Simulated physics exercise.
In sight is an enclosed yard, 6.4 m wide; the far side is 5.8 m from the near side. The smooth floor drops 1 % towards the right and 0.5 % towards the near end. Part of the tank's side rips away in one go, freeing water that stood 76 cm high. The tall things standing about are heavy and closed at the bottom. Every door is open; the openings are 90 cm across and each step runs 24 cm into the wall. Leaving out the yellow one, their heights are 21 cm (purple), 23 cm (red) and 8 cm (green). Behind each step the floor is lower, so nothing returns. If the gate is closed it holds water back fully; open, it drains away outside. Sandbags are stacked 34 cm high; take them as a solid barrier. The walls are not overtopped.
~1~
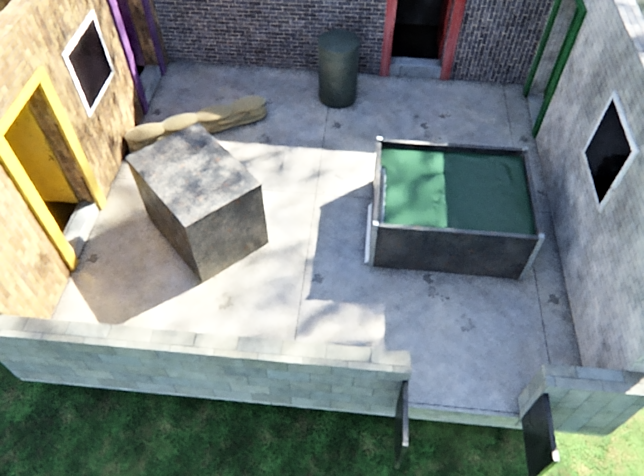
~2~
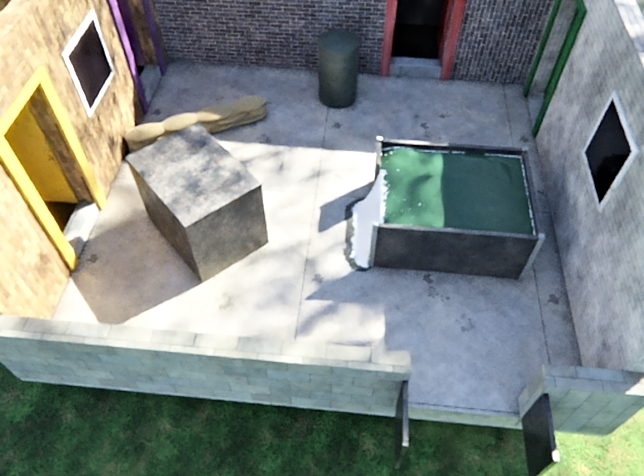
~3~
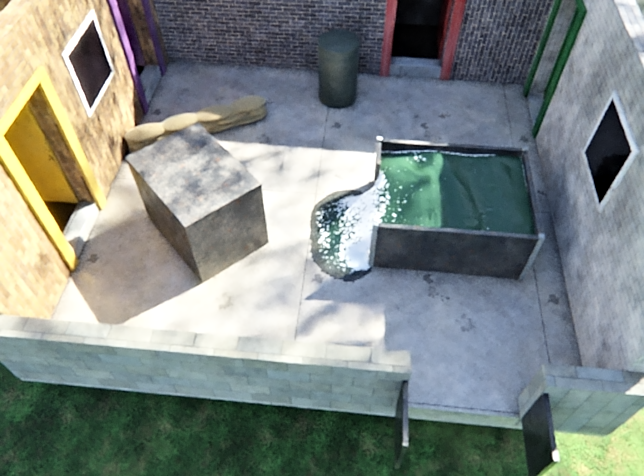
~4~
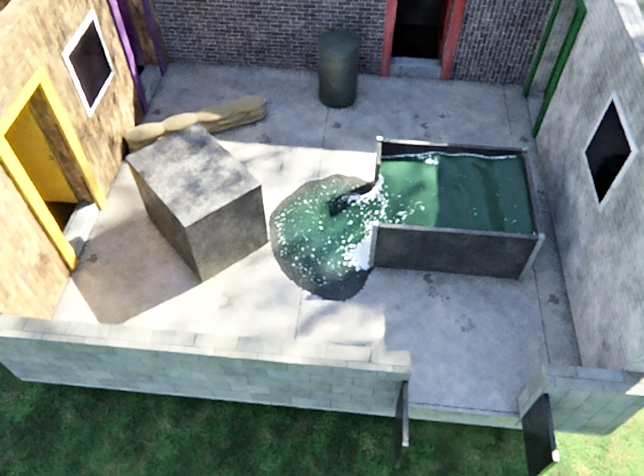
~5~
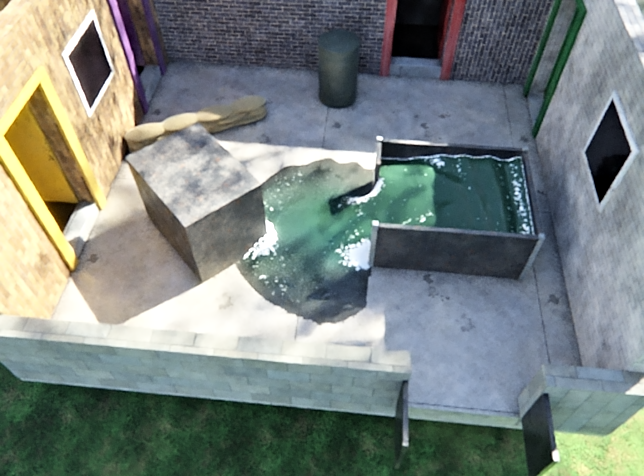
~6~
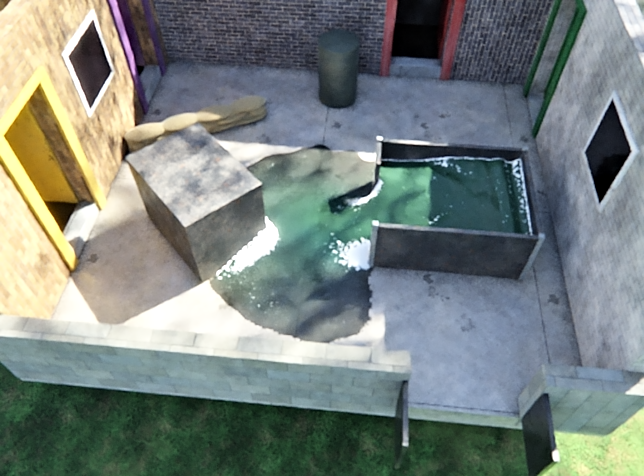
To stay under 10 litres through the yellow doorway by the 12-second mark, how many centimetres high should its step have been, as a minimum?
Some 20 cm above the ground.
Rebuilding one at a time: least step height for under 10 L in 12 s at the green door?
Roughly 8.5 cm at green.
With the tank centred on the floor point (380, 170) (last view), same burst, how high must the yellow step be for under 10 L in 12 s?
Then roughly 11.5 cm.
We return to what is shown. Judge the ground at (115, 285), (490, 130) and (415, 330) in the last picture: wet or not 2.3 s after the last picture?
In that order: Under water, still dry, still dry.
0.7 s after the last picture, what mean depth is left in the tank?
About 44 cm.
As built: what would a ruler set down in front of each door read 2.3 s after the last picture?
Depths in cm: Purple 0, red 0, green 0, yellow 17.
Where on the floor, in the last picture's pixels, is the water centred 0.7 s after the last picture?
Near (369, 228).
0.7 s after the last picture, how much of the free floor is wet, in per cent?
Some 25 per cent of it.
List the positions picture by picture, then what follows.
In the first frame, still water, 76 cm deep, in the tank at (453, 189); the yellow door at (61, 184) is dry.
In the second frame, water pours out at (376, 219) and has run 0.3 m, to (351, 215); about 9 cm deep outside, 76 cm at the back.
In the third frame, the front is at (316, 222), 0.8 m from the gap at (376, 222); 0.9 m2 of floor is wet, 76 cm left at the back.
In the fourth frame, water pours out at (375, 223) and has run 1.4 m, to (275, 235); about 9 cm deep outside, 74 cm at the back.
In the fifth frame, the front is at a hidden place, 1.9 m from the gap at (375, 224); 3.6 m2 of floor is wet, 66 cm left at the back.
In the sixth frame, water pours out at (375, 224) and has run 2.3 m, to a hidden place; about 5 cm deep outside, 64 cm at the back; 1.9 m in a straight line remain to the yellow door at (61, 184).
Then, 0.7 s after the last picture water covers 25 % of the floor, deepest (42 cm) near (202, 139); it has not reached the yellow door.
Then, 2.3 s after the last picture water covers 45 % of the floor, deepest (30 cm) near (100, 242); 17 cm at the yellow door, 1 litre in over its 18 cm step.
Then, 11.3 s after the last picture water covers 95 % of the floor, deepest (14 cm) near (583, 403); 4 cm at the yellow door, 18 litres in over its 18 cm step.
At the yellow door as built, the water peaked near 23 cm, 3.1 s after the last picture.
With a step of 17 cm, 23 litres would have come in within the 12 s; with 22.5 cm, 5 litres. So under 10 litres takes about 20 cm.
